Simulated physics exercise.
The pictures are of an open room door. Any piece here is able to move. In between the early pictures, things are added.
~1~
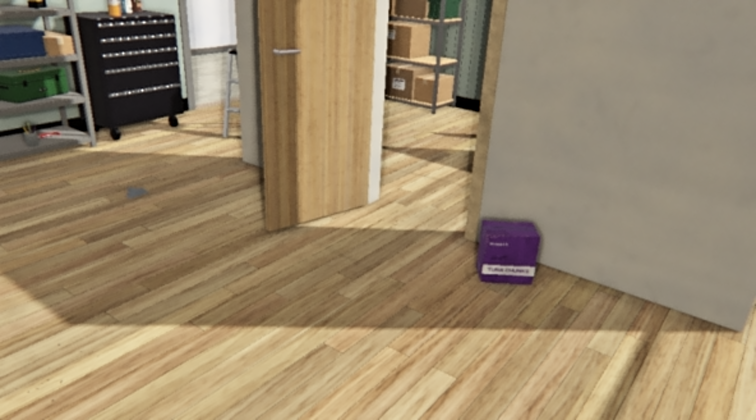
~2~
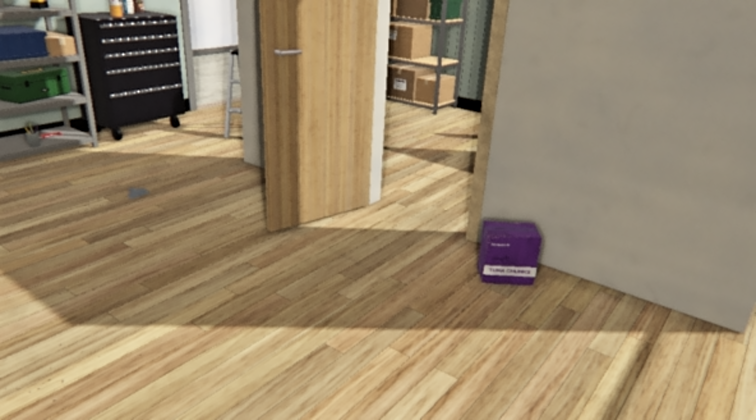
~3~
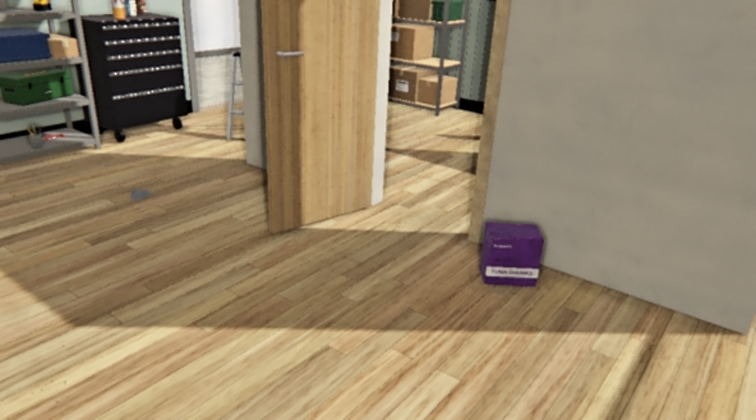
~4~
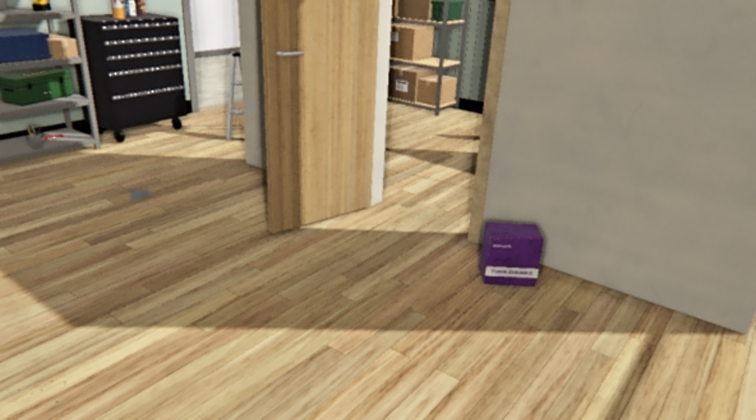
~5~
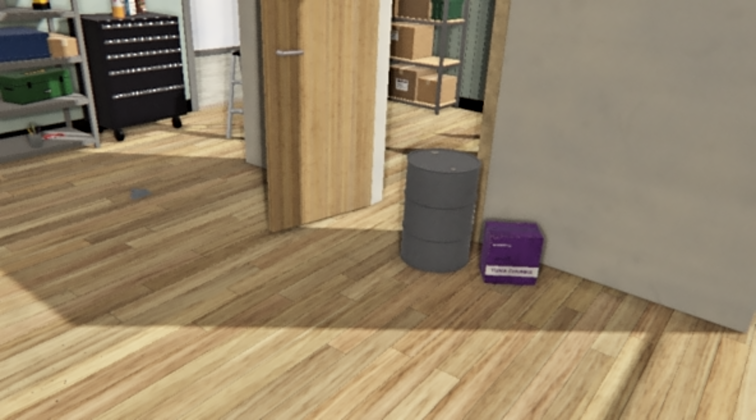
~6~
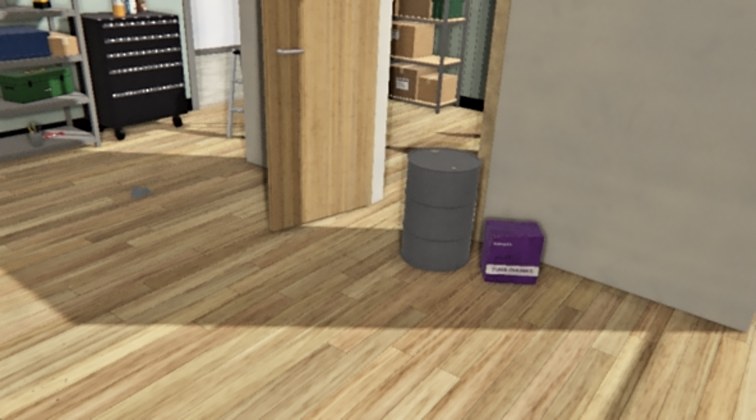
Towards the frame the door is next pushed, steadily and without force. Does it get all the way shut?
I expect it will finish partly open.
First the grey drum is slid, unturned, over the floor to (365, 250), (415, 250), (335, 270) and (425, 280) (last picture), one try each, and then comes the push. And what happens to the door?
It gets caught first, gets caught second, gets caught third and ends up closed fourth.
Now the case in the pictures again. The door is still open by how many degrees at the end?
The answer is roughly 40°.
Then, 0.50 s after the last picture, door at 93°.
Then, 0.80 s after the last picture, door at 78°.
Then, 1.10 s after the last picture, door at 60°.
Then, 1.40 s after the last picture, door at 42°.
At rest, door at 39°; both in place. Seen from the same camera at the end, grey drum near (441, 208).
